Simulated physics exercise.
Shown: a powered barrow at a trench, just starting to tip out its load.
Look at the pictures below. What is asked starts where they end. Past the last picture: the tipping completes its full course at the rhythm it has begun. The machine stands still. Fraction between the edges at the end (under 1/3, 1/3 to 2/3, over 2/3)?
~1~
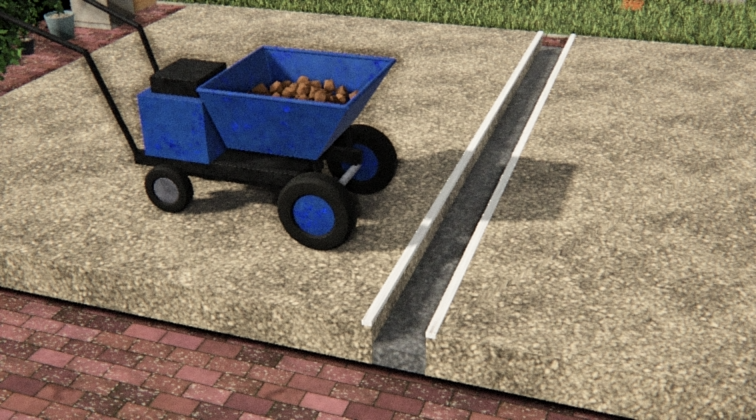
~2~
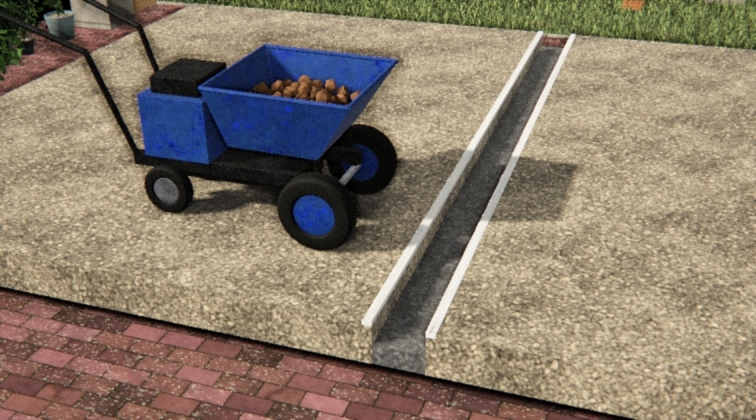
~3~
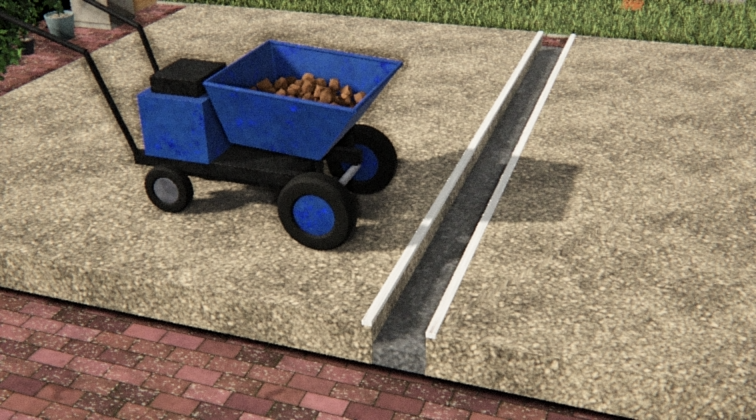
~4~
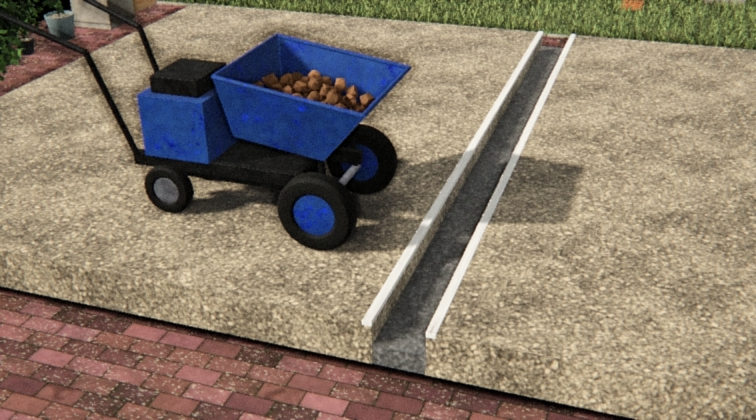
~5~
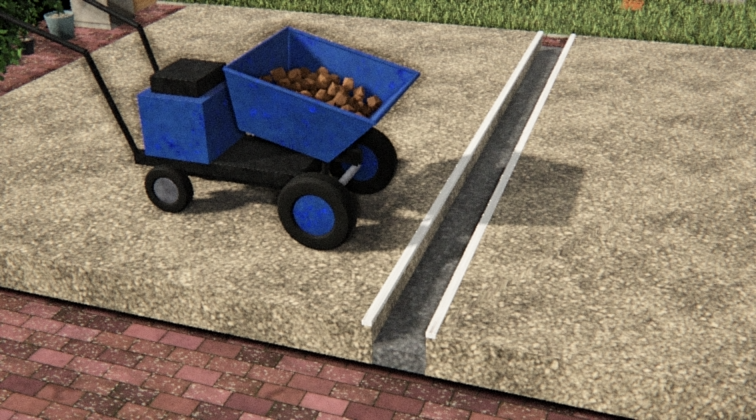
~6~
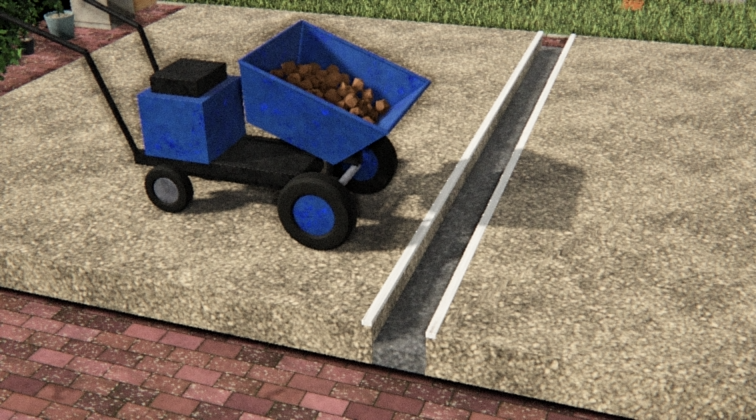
One third to two thirds.
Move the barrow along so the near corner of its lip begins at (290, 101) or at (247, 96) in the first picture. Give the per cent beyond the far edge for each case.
About 0 %, then 0 %.
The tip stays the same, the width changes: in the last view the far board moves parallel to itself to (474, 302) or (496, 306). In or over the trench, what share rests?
Respectively, 80 % and 100 %.
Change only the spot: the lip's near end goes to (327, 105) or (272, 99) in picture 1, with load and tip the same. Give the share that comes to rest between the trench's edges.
First spot: About 80 percent; second spot: About 50 percent.
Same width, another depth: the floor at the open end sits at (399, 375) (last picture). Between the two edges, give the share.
It comes out near 50 percent.
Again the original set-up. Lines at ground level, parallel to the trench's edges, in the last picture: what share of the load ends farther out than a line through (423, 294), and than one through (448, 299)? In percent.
I'd say about 80 and about 50 in a hundred.
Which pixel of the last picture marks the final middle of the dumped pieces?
Near pixel (475, 233).
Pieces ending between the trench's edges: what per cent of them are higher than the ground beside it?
Roughly 10 percent of them.
Soon, skip tipped steeply; all in the skip.
A while on, skip tipped right over; most in the skip; a small part in or heaped over the trench; a small part beyond it.
Towards the end, skip tipped right over; about a quarter in the skip; about a third in or heaped over the trench; about half beyond it.
Finally, skip tipped right over; a stray few in the skip; about half in or heaped over the trench; about half beyond it.
